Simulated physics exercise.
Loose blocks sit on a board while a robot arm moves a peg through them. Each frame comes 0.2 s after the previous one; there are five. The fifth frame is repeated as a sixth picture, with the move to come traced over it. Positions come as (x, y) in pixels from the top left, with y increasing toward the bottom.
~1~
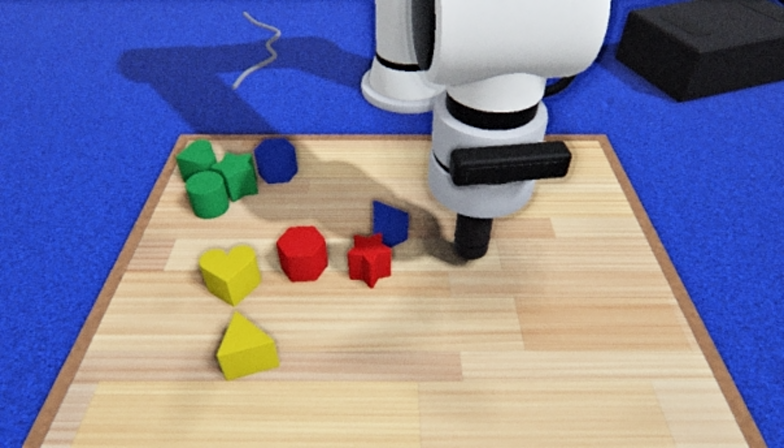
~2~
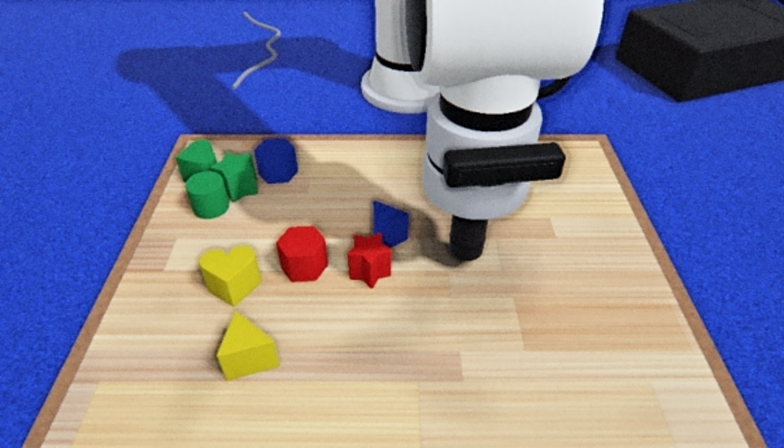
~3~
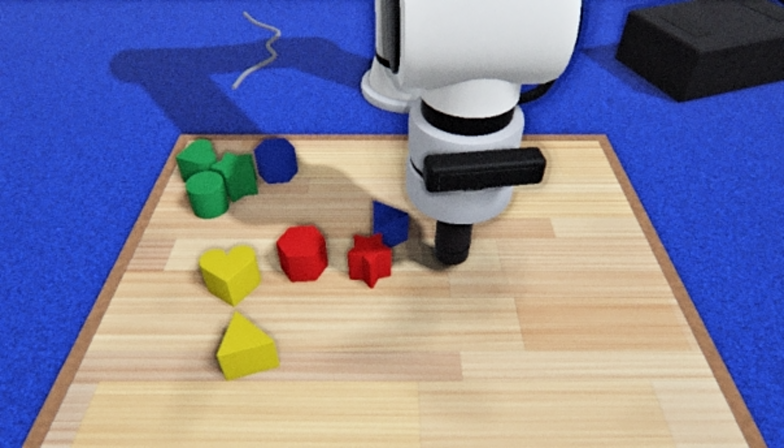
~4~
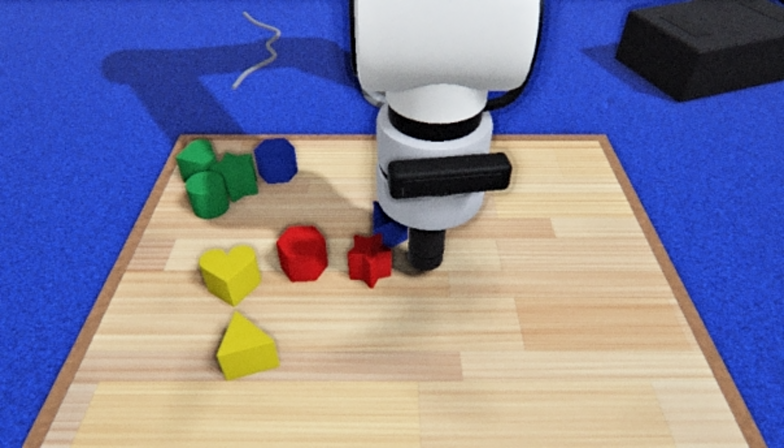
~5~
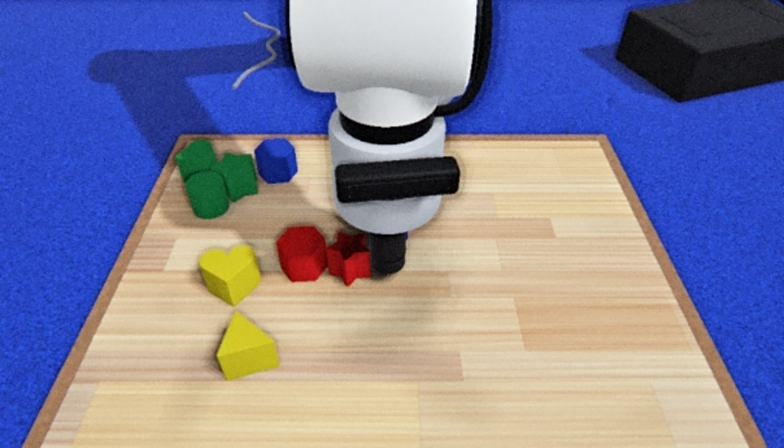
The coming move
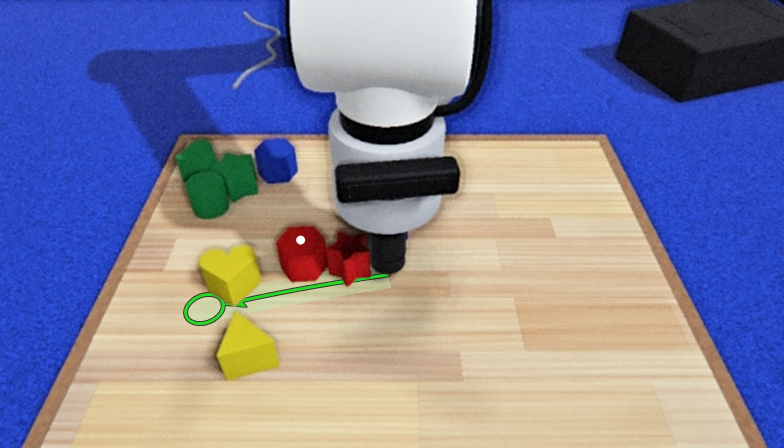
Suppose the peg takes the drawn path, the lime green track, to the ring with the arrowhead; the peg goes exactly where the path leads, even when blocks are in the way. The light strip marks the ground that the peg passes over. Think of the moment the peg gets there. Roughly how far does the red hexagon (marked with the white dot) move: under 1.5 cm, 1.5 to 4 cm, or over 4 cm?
It shifts over 4 cm.
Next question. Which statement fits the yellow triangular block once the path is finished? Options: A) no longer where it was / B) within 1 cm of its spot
My answer is option B.
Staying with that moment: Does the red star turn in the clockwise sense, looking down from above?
I'd say yes.
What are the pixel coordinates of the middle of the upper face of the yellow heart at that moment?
I predict (185, 254).
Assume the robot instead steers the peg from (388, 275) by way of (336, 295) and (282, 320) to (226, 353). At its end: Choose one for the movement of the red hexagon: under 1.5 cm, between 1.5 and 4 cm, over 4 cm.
Result: 1.5-4 cm.
Path on the board, from (388, 275) through (299, 289) to (205, 309); the dot is on the red hexagon.
On the path given first. One third of the way, peg at (327, 272); red hexagon at (263, 231), turned 45° clockwise; red star at (291, 248), turned 20° clockwise.
Two thirds of the way, peg at (265, 283); yellow heart at (198, 258), turned 20° anticlockwise; red hexagon at (248, 224), turned 90° clockwise; red star at (243, 251), turned 60° clockwise.
At the end, peg at (200, 297); yellow heart at (185, 254), turned 45° anticlockwise; yellow triangular block in place; red hexagon at (247, 223), turned 95° clockwise; red star at (227, 252), turned 105° clockwise; blue triangular block in place.
